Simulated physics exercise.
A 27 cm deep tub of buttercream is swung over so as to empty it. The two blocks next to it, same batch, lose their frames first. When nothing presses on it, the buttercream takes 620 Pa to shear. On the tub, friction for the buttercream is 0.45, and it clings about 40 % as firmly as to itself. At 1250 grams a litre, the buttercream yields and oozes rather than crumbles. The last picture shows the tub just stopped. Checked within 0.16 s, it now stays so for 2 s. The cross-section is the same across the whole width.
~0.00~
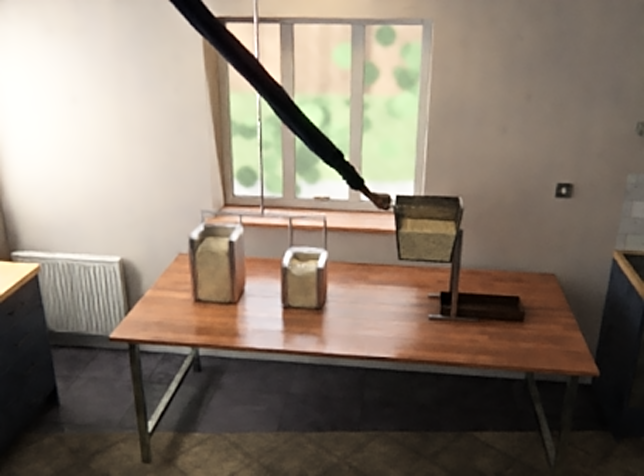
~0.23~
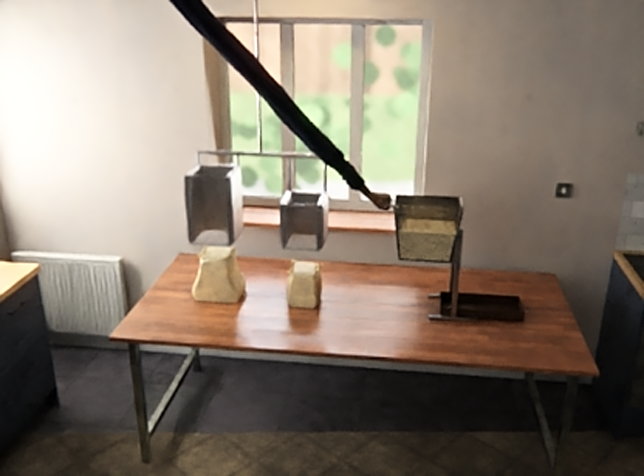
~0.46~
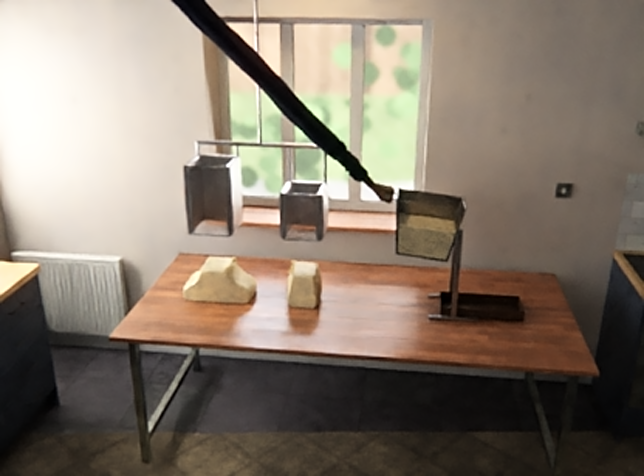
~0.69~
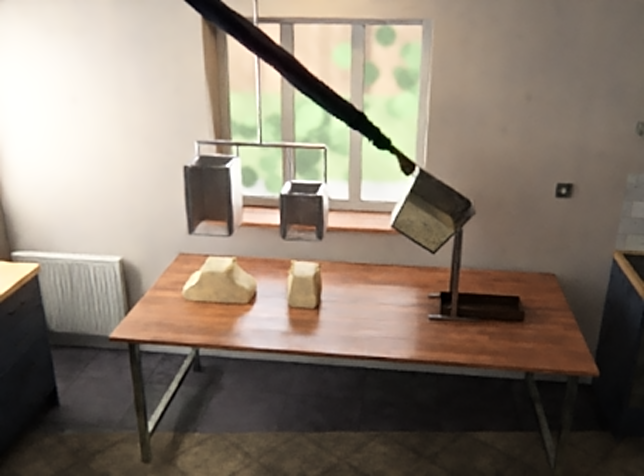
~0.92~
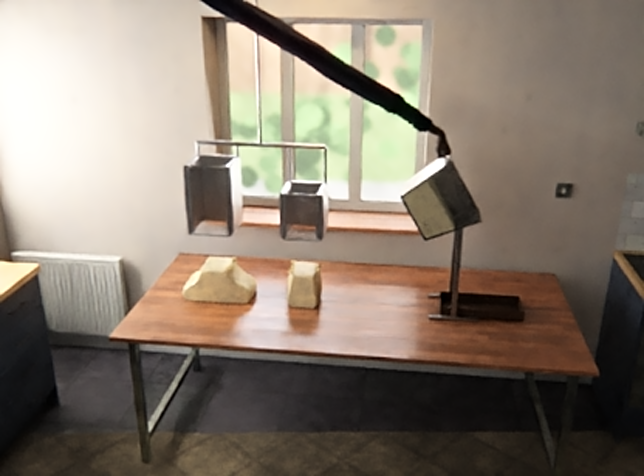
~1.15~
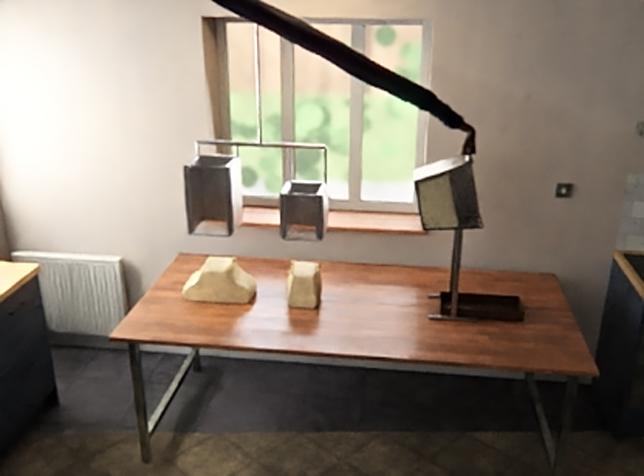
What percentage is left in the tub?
About 100 %.
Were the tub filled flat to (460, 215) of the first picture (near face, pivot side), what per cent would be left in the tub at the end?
In that case, around 75 percent.
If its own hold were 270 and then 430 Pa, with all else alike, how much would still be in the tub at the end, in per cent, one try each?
First 70 %, second 95 %.
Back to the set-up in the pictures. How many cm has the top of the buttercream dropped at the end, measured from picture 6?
Roughly 4 cm.
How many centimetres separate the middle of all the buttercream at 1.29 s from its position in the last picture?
2 cm.
By 1.29 s, the tub is at 77 degrees and holds 100 %.
By 1.46 s, the tub is at 77 degrees and holds 100 %.
By 1.63 s, the tub is at 77 degrees and holds 100 %.
By 1.80 s, the tub is at 77 degrees and holds 100 %.
By 3.15 s, at the end, the tub is at 77 degrees and holds 100 %.
